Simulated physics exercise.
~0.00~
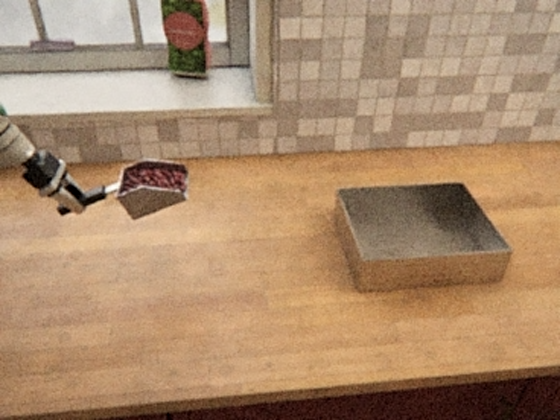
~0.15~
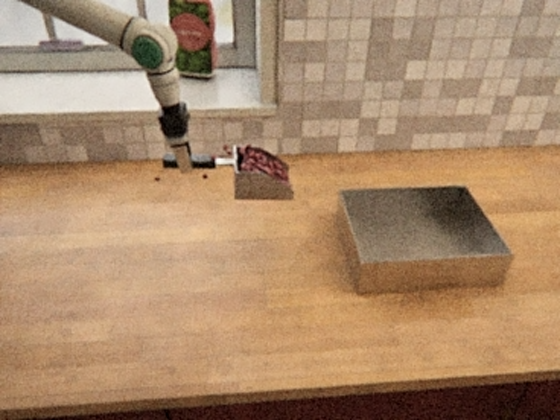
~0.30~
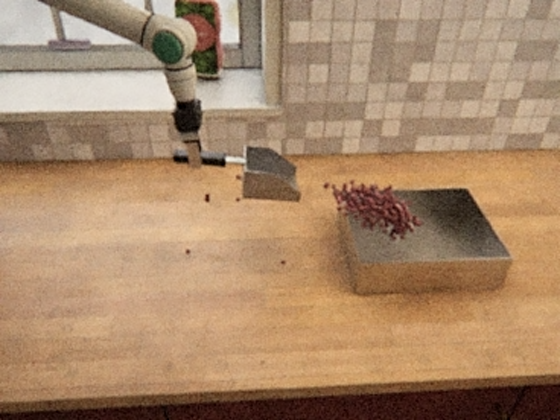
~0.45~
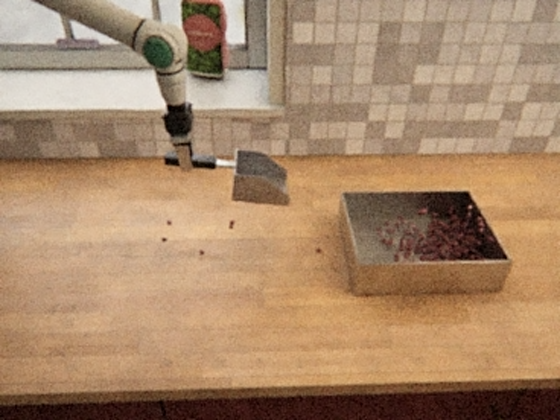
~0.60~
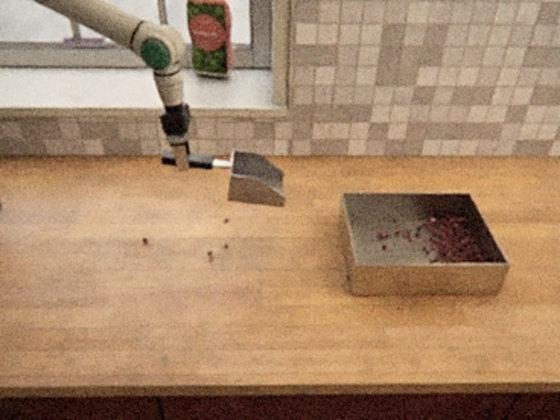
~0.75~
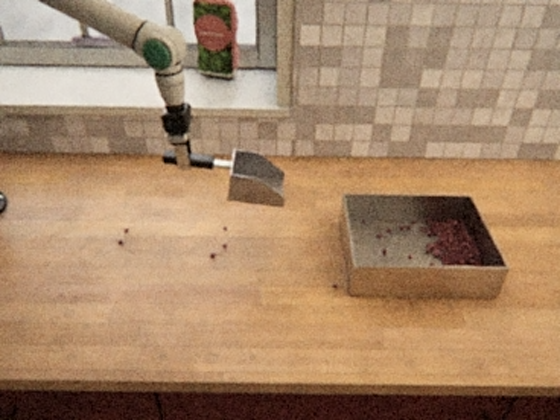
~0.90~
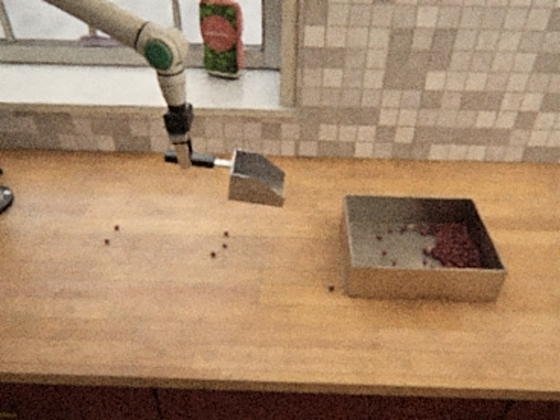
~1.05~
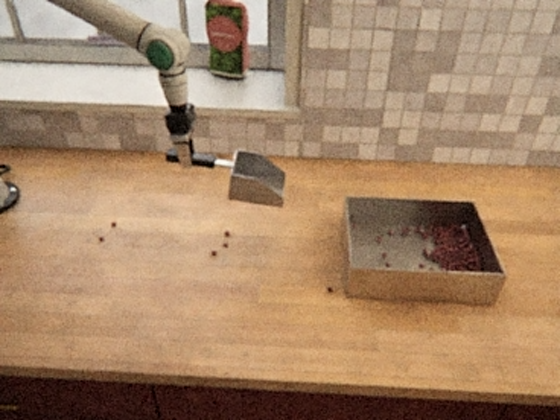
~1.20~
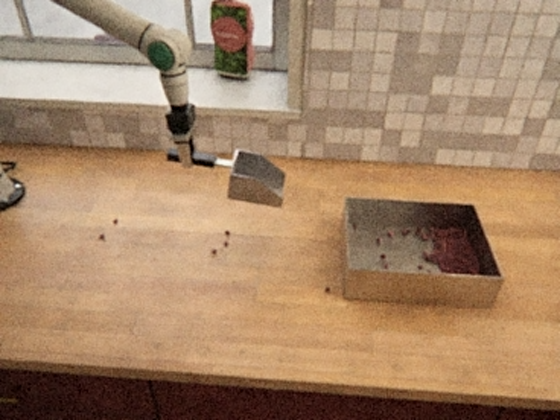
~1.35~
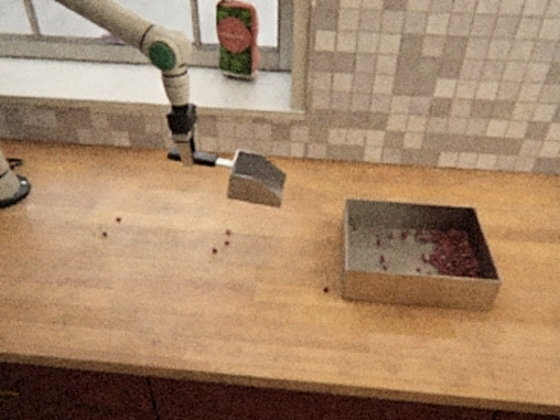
On a wooden kitchen counter, a robot arm swings a scoop rightward, flinging dark red beads into a metal bin, spilling a few.
